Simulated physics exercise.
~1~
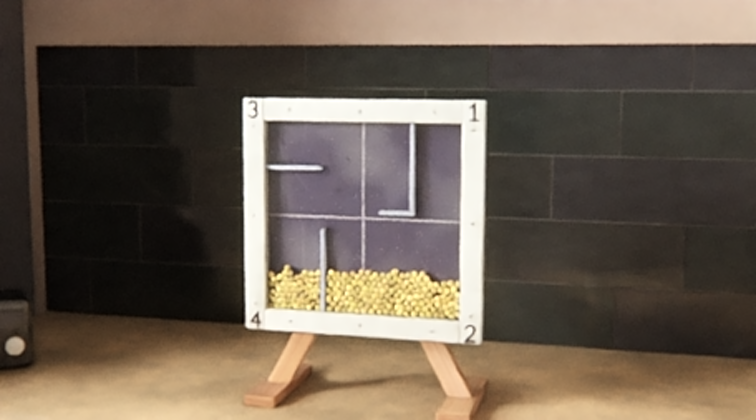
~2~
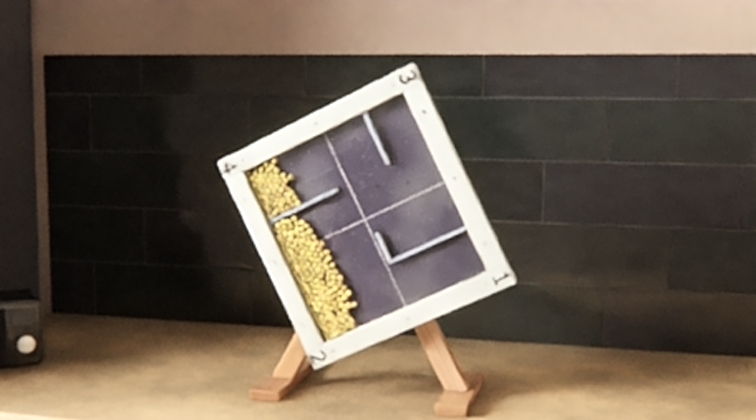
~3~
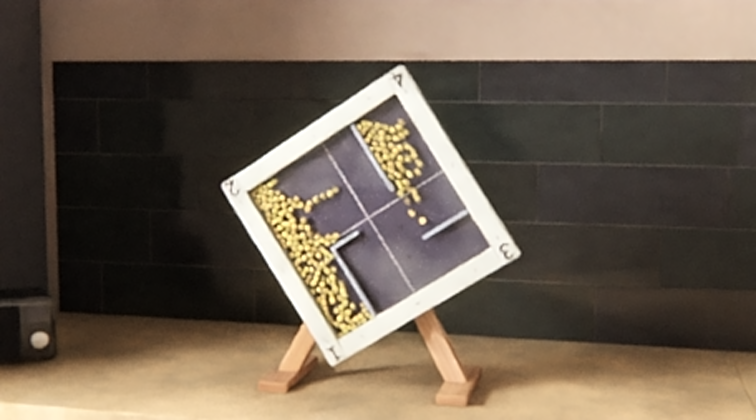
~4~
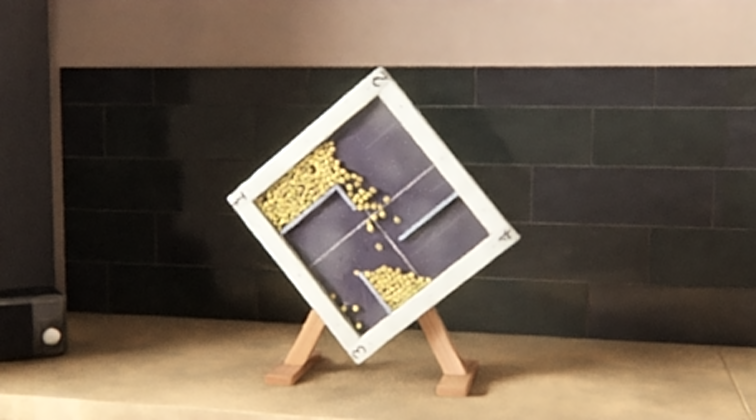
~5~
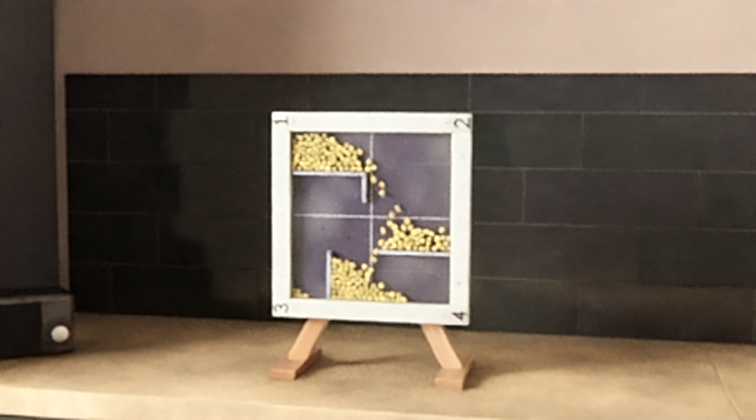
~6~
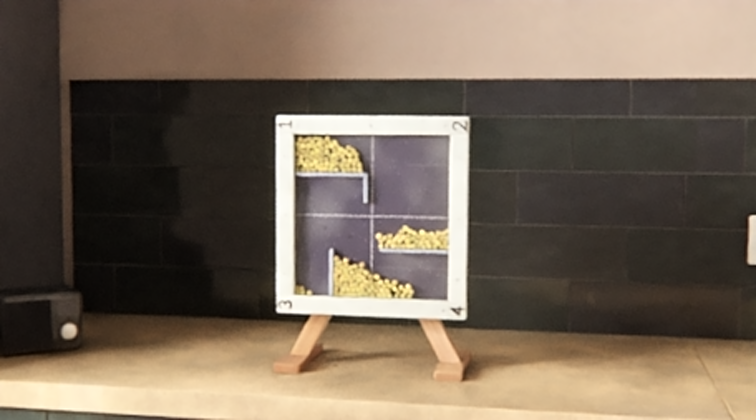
White-framed square case turning clockwise on a wooden stand, yellow beans tumbling past its inner ledges and settling in three separate heaps.
